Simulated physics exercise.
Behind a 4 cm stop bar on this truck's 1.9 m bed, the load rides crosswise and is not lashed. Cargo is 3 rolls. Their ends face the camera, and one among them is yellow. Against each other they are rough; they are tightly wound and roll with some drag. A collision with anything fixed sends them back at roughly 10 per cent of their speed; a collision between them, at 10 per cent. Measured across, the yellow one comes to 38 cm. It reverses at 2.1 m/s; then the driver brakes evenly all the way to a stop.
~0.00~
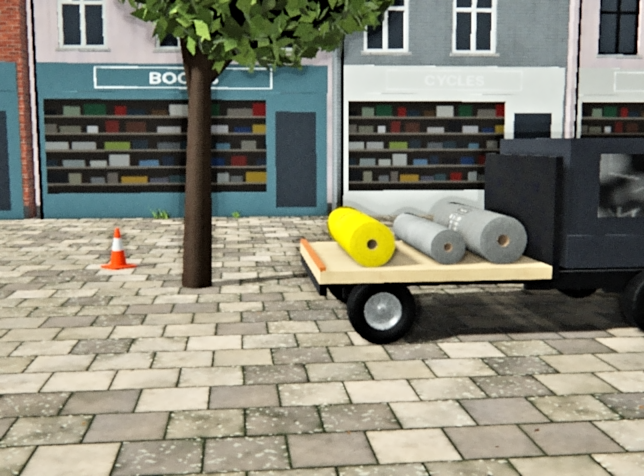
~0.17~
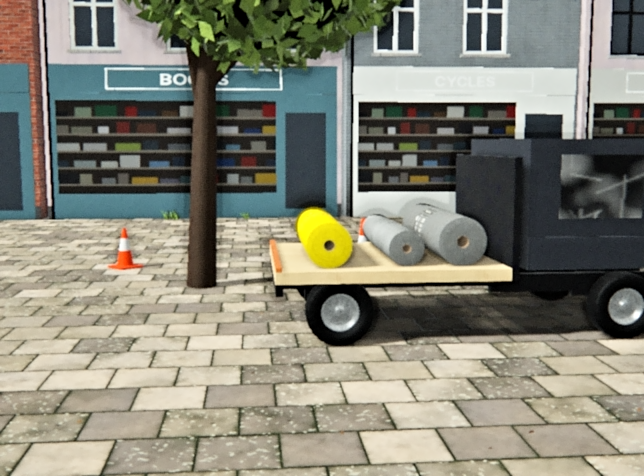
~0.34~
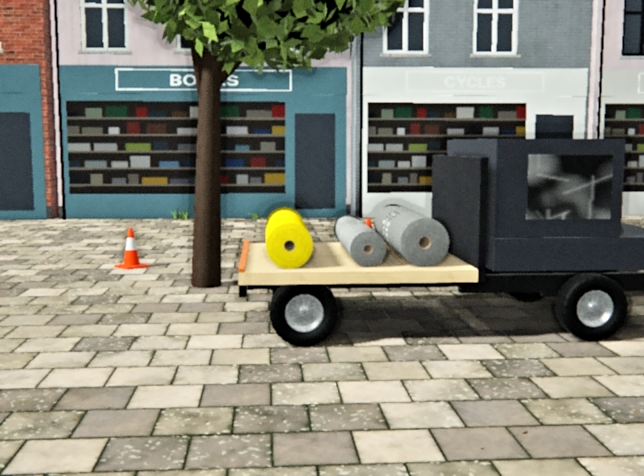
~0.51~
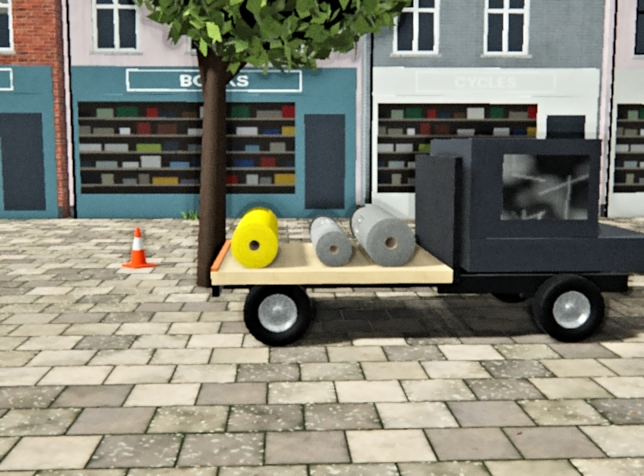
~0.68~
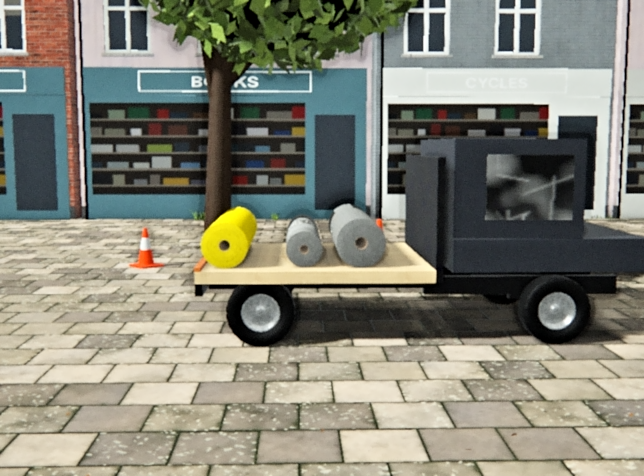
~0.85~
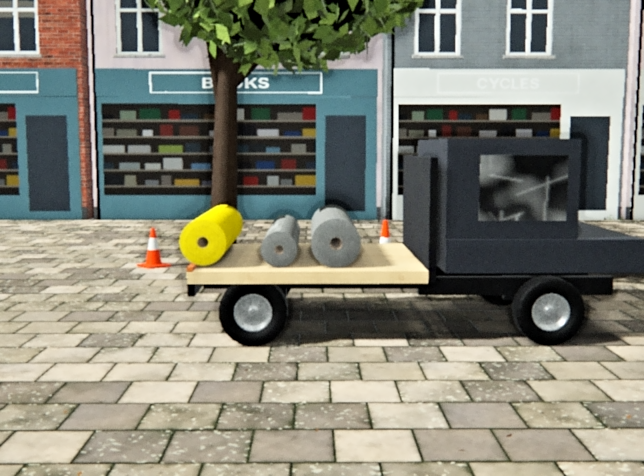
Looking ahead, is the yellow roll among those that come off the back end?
Overboard, that one.
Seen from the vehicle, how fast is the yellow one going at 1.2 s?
Near 0.6 m/s at that time.
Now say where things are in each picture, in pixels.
Yellow (372, 244); tail bar at (323, 269); speed 2.1 m/s; 3 of the 3 make up the bottom layer on the bed, in the first picture.
Yellow (329, 245); tail bar at (279, 270); speed 1.9 m/s, in the second picture.
Yellow (289, 246); tail bar at (242, 270); speed 1.4 m/s, in the third picture.
Yellow (254, 245); tail bar at (215, 270); speed 1.0 m/s, in the fourth picture.
Yellow (224, 245); tail bar at (197, 270); speed 0.6 m/s, in the fifth picture.
Yellow (203, 242); tail bar at (190, 269); speed 0.2 m/s, in the sixth picture.
By 1.2 s, yellow is going over the tail; 1 over the tail so far.
By 1.4 s, yellow is going over the tail; 1 over the tail so far.
Finally (2.6 s), yellow is off the end; 2 over the tail so far.
